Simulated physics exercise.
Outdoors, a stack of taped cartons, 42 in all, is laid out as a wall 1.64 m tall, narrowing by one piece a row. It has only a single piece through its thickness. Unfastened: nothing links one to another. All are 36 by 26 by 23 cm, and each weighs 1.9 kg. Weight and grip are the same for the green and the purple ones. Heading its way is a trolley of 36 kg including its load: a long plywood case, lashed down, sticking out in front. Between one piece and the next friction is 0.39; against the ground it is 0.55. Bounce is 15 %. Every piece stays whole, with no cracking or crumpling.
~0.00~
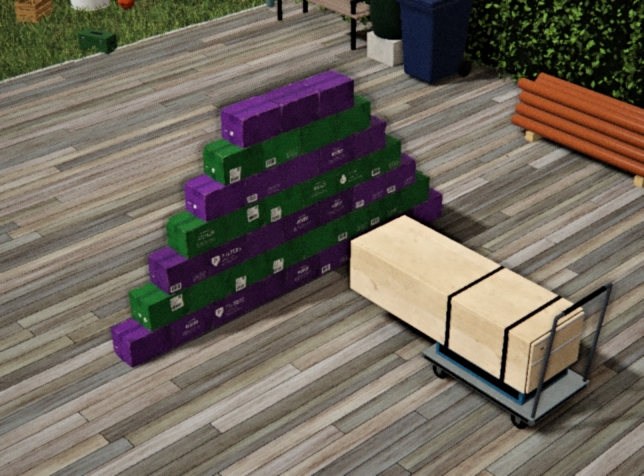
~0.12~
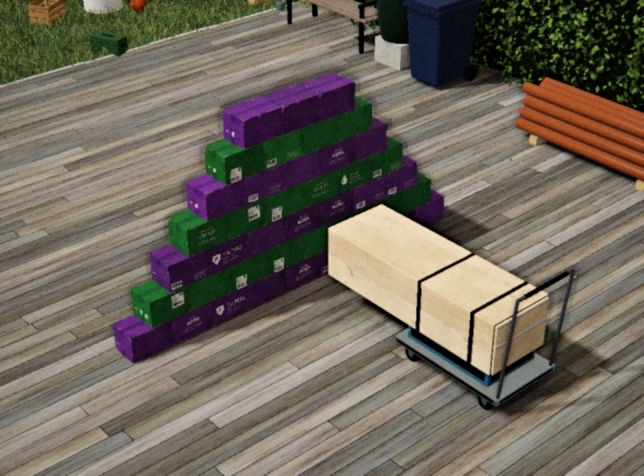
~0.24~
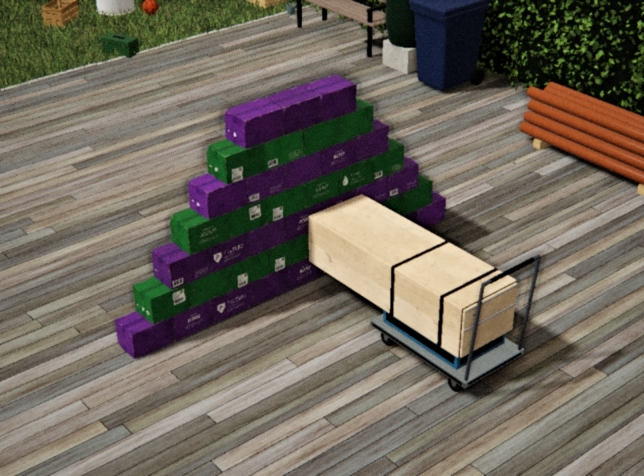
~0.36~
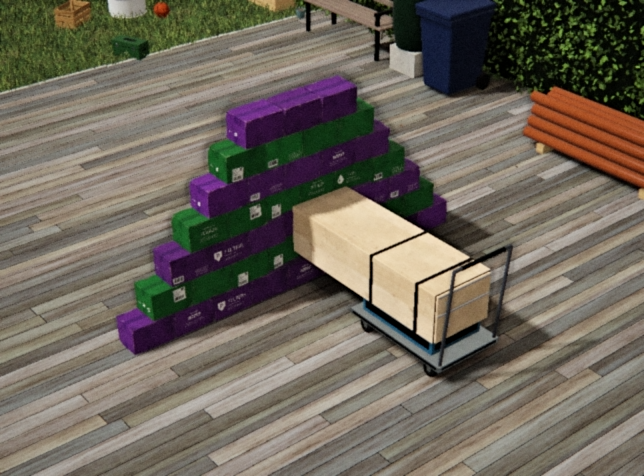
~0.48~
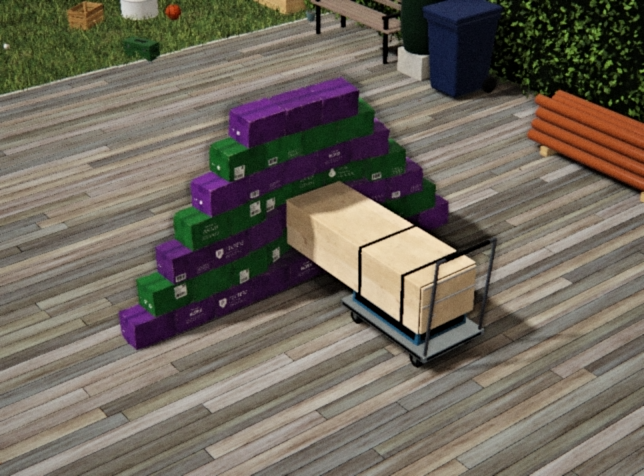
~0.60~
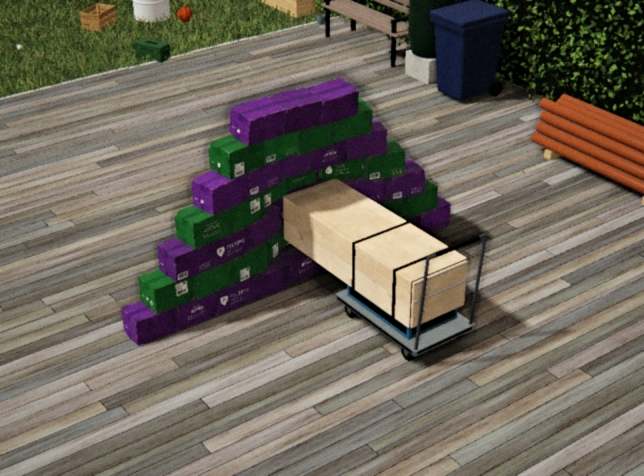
At first, a trolley carrying a long, strapped wooden case stands just short of a stepped wall of purple and green cartons on a plank deck. The trolley rolls leftward until the case's front end meets the wall, then pushes into it, and cartons shift and lean slightly.
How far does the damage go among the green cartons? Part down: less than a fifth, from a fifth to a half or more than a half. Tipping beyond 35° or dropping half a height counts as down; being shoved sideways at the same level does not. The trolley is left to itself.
All told, it comes to greater than half.
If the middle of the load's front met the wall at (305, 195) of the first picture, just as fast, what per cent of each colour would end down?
Then purple 50, green 60 per cent.
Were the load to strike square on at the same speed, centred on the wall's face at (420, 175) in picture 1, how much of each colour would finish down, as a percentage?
Result - purple: 20 %; green: 30 %.
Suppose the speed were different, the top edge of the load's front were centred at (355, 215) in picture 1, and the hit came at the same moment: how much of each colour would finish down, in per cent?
Result - purple: 0%; green: 0%.
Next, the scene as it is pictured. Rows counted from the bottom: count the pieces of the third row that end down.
I count 4 down there.
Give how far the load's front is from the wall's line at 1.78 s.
Around 40 cm beyond.
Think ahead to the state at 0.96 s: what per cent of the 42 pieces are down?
5 %.
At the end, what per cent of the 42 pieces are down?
Roughly 55 per cent of them.
Around 0.96 s, load 35 cm past the wall's line, still rolling; 2 of the 18 green cartons down (3 of 42 in all colours); top green carton tipped 12°; top purple carton tipped 13°.
Around 1.32 s, load 40 cm past the wall's line, stopped; 12 of the 18 green cartons down (24 of 42 in all colours); top green carton tipped 44°, 48 cm lower; top purple carton tipped 51°, 62 cm lower.
Around 1.78 s, load 39 cm past the wall's line, still rolling; 12 of the 18 green cartons down (24 of 42 in all colours); top green carton tipped 72°, 1.02 m lower; top purple carton upside down.
Finally (3.3 s), load 38 cm past the wall's line, stopped; 12 of the 18 green cartons down (24 of 42 in all colours); top green carton on its side; top purple carton upside down. That is 67 per cent. Seen by the last camera, middles, top green carton near (264, 222), top purple carton near (347, 188).
